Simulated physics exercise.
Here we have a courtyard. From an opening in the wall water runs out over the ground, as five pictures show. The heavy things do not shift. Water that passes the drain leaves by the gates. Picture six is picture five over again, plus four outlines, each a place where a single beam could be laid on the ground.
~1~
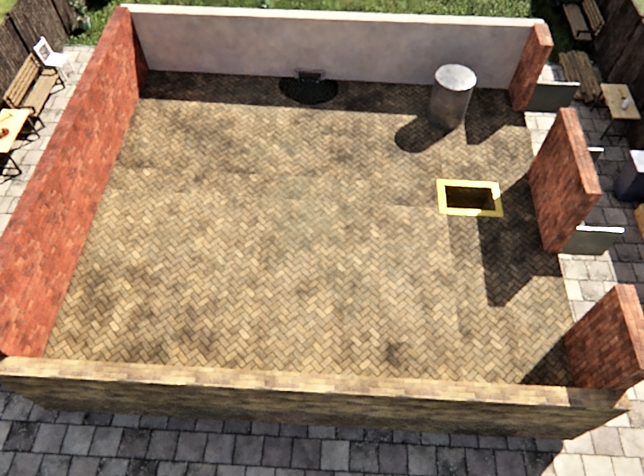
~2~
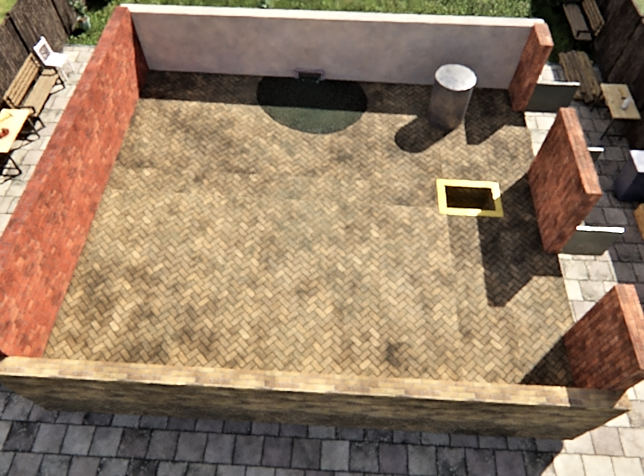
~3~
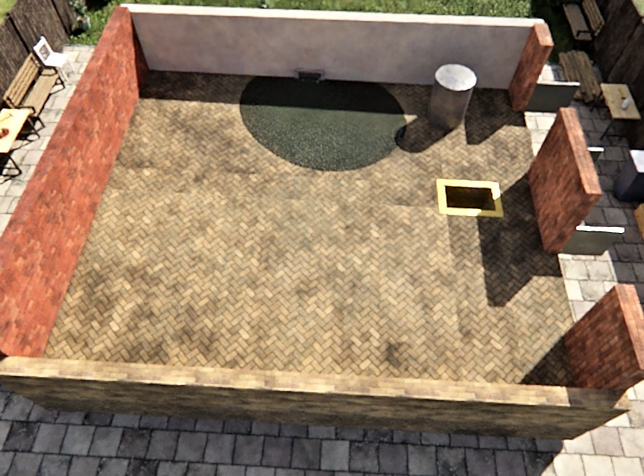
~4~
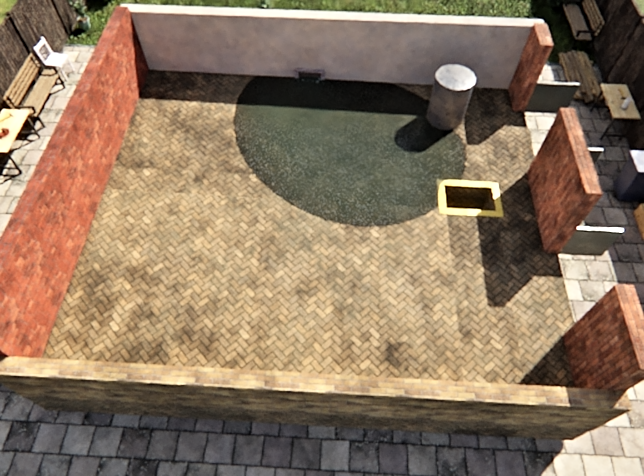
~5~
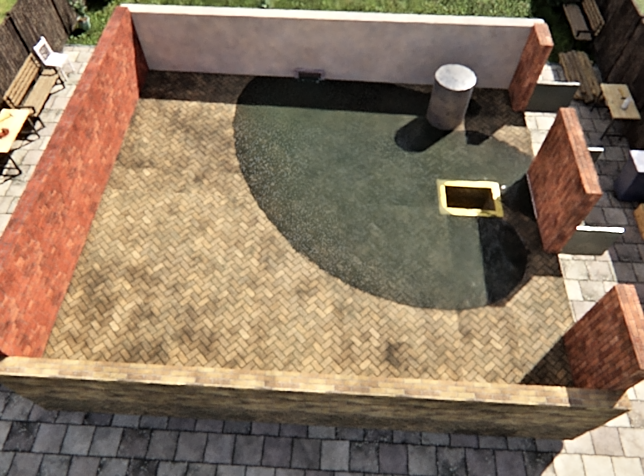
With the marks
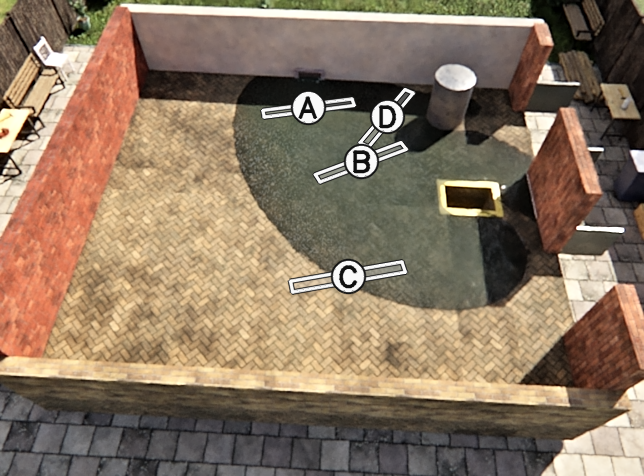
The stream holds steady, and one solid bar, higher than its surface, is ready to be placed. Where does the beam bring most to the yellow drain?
C is best.
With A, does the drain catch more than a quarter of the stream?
No.
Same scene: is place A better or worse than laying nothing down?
It is worse.
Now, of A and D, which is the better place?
That is place A.
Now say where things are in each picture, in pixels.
Outfall at (310, 74); yellow drain at (469, 198); open gate at (553, 292); open gate at (520, 140); front seen at (306, 100), 2 % of the ground wet; yellow drain still dry, in the first frame.
Front seen at (321, 130), 6 % of the ground wet; yellow drain still dry, in the second frame.
Front seen at (359, 164), 13 % of the ground wet; yellow drain still dry, in the third frame.
Front seen at (434, 203), 24 % of the ground wet; yellow drain still dry, in the fourth frame.
Front seen at (507, 285), 37 % of the ground wet; yellow drain taking water, in the fifth frame.
On the marked copy, A from (263, 113) to (353, 102); B from (317, 178) to (403, 145); C from (291, 286) to (403, 266); D from (364, 144) to (409, 91).
For place A, about 18 % of the stream goes into the yellow drain, about 79 % out by the gates.
For place B, about 16 % of the stream goes into the yellow drain, about 83 % out by the gates.
For place C, about 29 % of the stream goes into the yellow drain, about 68 % out by the gates.
For place D, about 13 % of the stream goes into the yellow drain, about 86 % out by the gates.
